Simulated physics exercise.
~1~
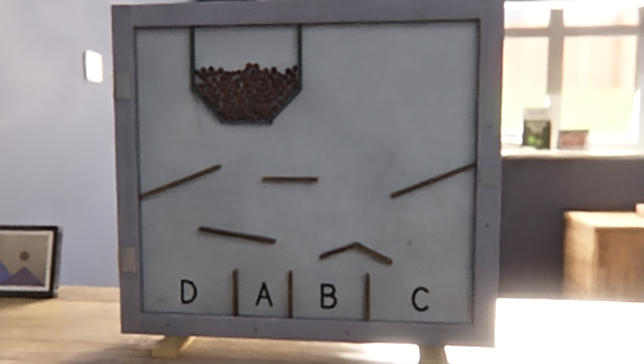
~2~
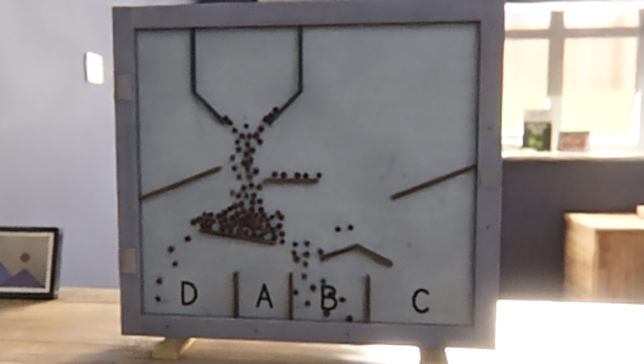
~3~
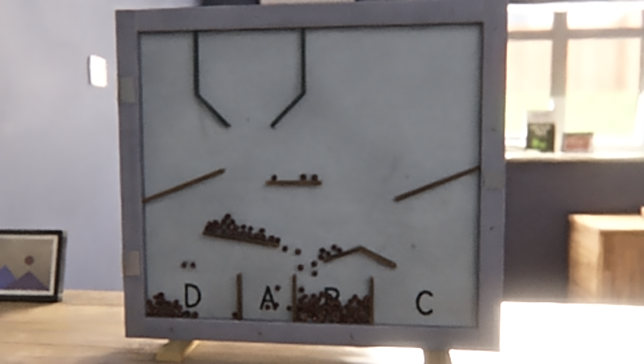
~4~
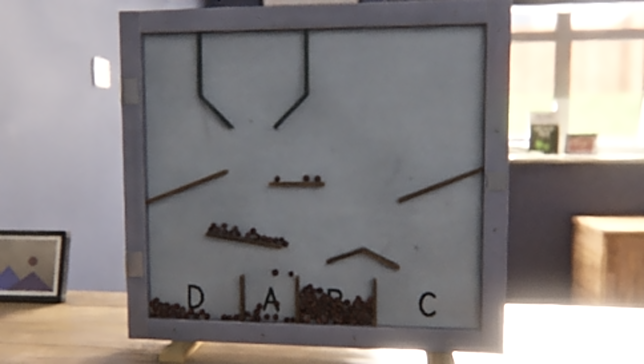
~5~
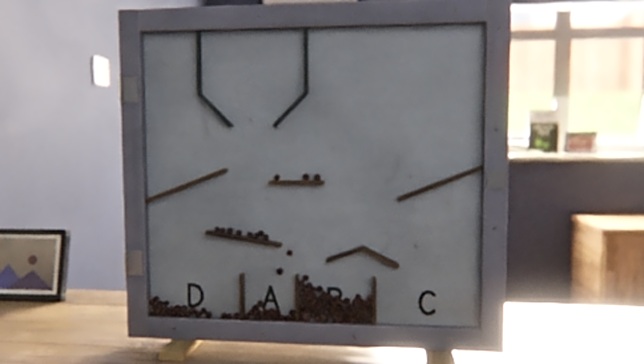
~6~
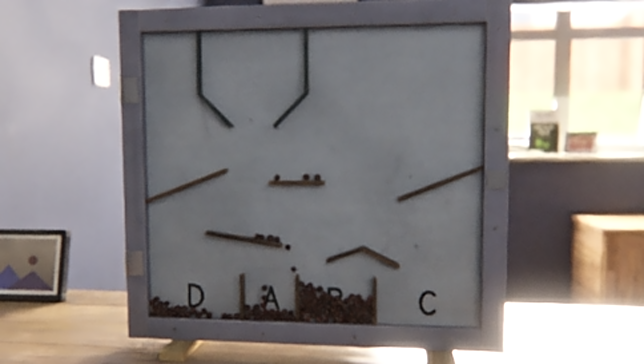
To begin with, dark beads fill a hopper at the top of a clear-faced case standing on a table, above slanted and flat ledges and four lettered bins. The beads pour out through the open bottom, striking the ledges and heaping up on the lower left one. Once the hopper is empty, many have dropped into B, with a smaller group in D. The heap on the ledge thins as beads slip off its right end toward A. Finally, B holds the most, D and A hold less, C looks empty, and a few beads remain on the ledges.
